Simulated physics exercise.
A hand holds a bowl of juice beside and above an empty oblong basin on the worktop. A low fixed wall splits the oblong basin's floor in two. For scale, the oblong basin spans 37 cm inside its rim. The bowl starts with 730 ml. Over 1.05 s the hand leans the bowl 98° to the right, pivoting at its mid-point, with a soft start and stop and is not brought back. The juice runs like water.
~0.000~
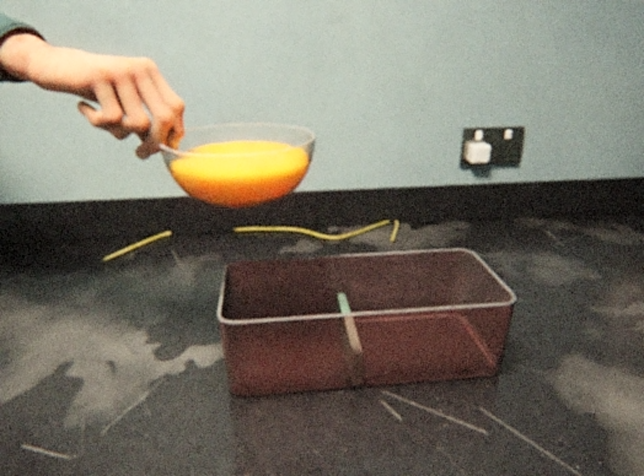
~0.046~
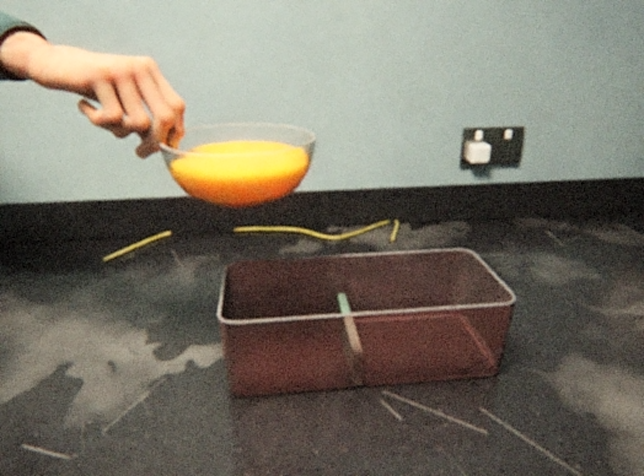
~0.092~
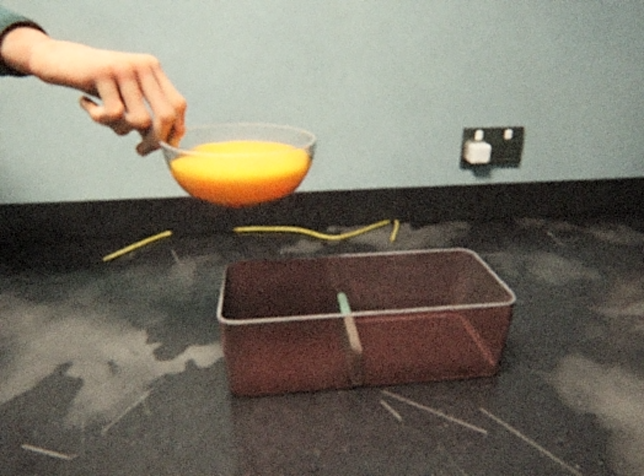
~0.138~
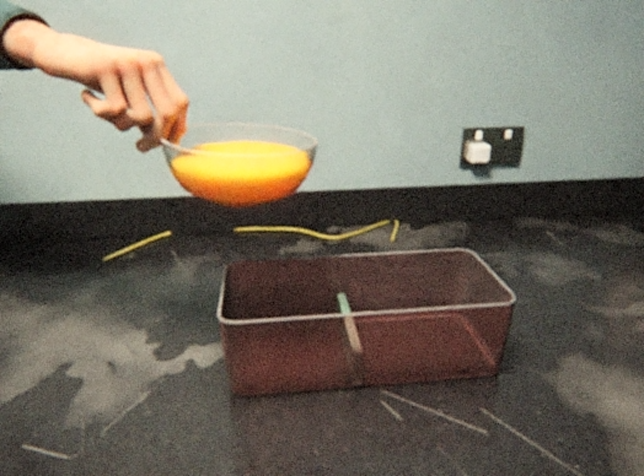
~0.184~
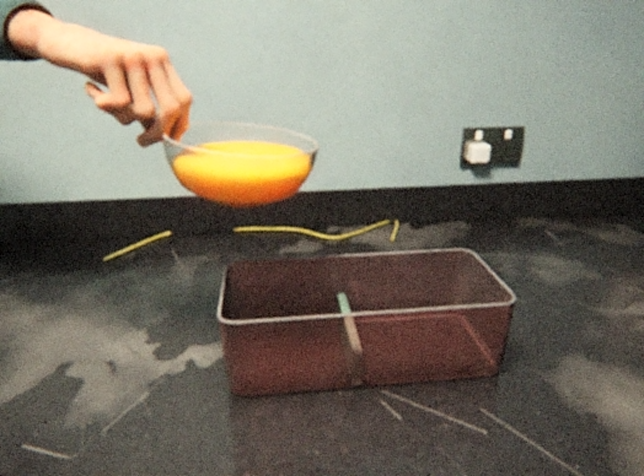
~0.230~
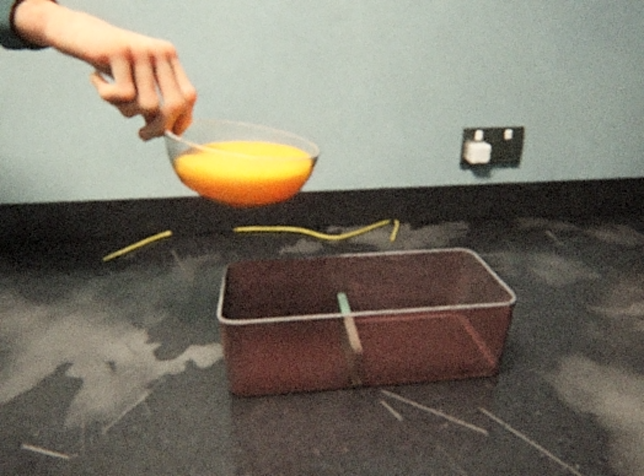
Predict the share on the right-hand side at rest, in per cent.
Roughly 62 per cent is past the wall.
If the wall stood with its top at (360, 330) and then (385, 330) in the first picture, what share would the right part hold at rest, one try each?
First 50, then 10 per cent.
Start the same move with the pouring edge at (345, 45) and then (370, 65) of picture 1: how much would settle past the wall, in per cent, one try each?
First 90, then 95 per cent.
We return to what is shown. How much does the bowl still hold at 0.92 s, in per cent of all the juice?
Near 4 in a hundred.
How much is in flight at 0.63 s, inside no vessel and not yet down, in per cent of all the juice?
About 42 per cent.
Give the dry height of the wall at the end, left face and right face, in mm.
Some 40 mm on the left and 34 mm on the right.
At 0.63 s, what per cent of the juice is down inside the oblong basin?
Near 12 in a hundred.
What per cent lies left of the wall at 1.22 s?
Near 36 in a hundred.
Then, 0.63 s in, the tilt is 64° and 46 per cent is still to pour, 2 is left of the wall and 10 right of it.
Then, 0.92 s in, the tilt is 94° and 4 per cent is still to pour, 24 is left of the wall and 62 right of it.
Then, 1.22 s in, the tilt is 98° and 0 per cent is still to pour, 37 is left of the wall and 62 right of it.
Then, 1.55 s in, the tilt is 98° and 0 per cent is still to pour, 37 is left of the wall and 62 right of it.
Finally, 37 per cent lies left of the wall, 62 right of it and 1 outside.
